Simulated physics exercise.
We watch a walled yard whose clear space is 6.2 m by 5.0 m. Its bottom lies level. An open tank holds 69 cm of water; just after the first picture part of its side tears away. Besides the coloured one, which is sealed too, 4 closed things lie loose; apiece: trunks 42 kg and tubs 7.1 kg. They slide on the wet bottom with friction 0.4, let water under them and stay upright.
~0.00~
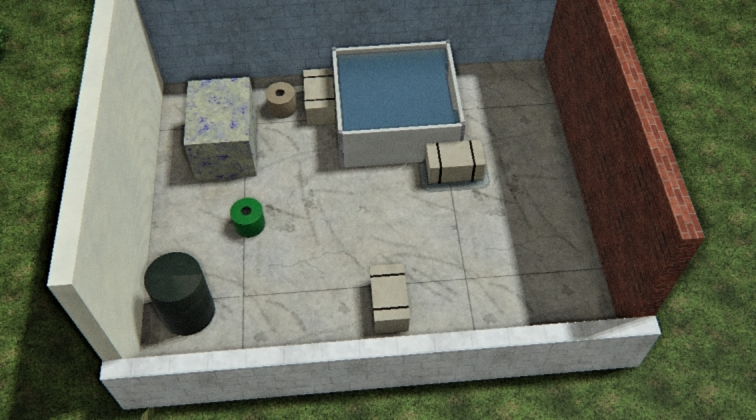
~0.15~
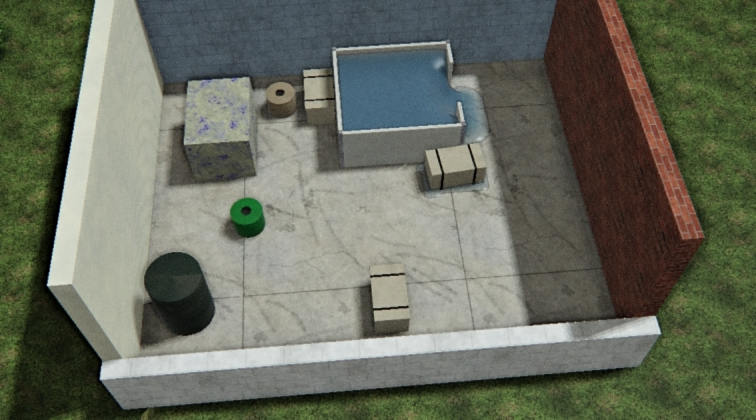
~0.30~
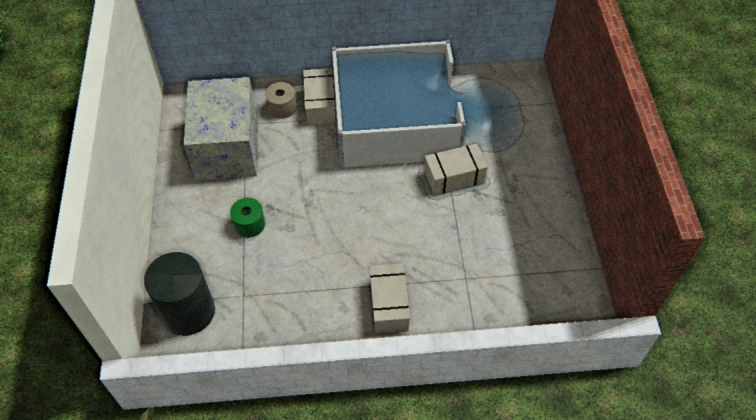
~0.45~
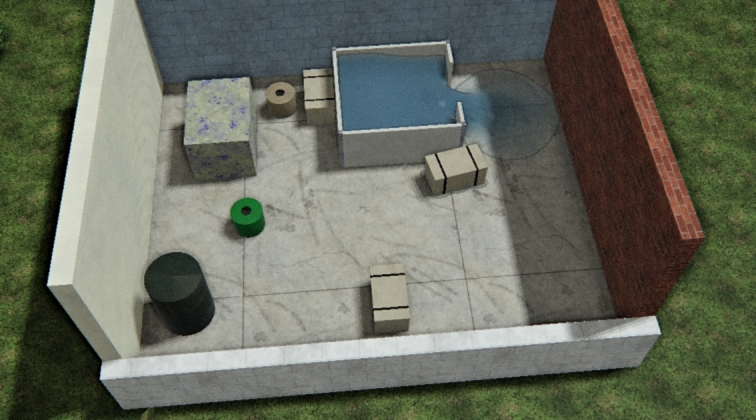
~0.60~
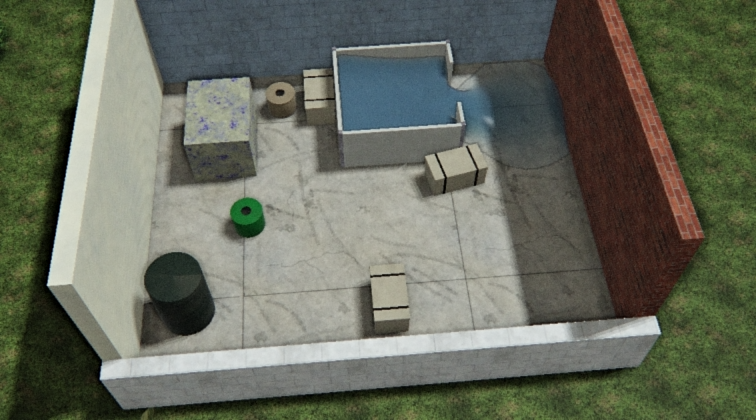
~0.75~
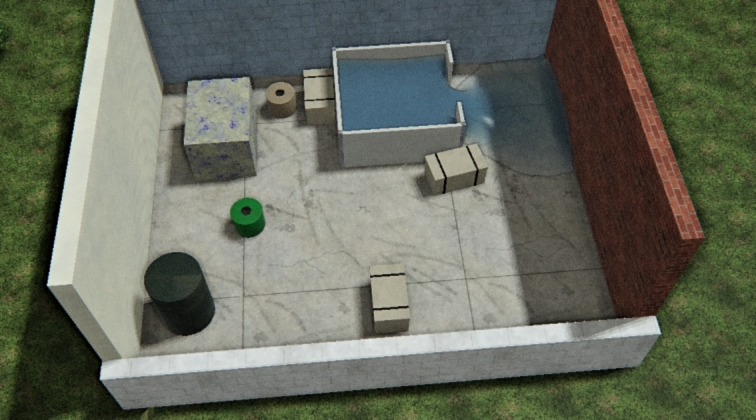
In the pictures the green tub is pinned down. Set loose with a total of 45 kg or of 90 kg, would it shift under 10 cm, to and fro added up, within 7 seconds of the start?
For it, the lower weight is enough.
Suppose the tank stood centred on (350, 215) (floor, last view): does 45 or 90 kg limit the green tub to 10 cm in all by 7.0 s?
Then the lower weight is enough.
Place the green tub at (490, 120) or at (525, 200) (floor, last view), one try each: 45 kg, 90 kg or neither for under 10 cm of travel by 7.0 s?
In that order: Neither holds; the smaller is enough.
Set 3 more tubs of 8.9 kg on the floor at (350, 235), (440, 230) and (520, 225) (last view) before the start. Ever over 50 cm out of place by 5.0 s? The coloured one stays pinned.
In that order: Under, under, over.
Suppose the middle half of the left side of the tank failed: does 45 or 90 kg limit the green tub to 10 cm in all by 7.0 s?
Then only the higher weight holds it.
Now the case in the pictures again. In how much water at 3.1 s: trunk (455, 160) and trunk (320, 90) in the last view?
Roughly 0 and 1 cm.
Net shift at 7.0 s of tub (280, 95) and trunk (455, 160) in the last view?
In that order: 0 cm, 10 cm.
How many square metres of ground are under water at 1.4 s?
Some 7.5 m2.
After 1.4 s the green tub would be 0 cm from its start with 45 kg and 0 cm from its start with 90 kg; 0 cm of water round it then.
After 3.1 s the green tub would be 0 cm from its start with 45 kg and 0 cm from its start with 90 kg; 0 cm of water round it then.
After 4.9 s the green tub would be 0 cm from its start with 45 kg and 0 cm from its start with 90 kg; 0 cm of water round it then.
After 7.0 s the green tub would be 0 cm from its start with 45 kg and 0 cm from its start with 90 kg; 2 cm of water round it then.
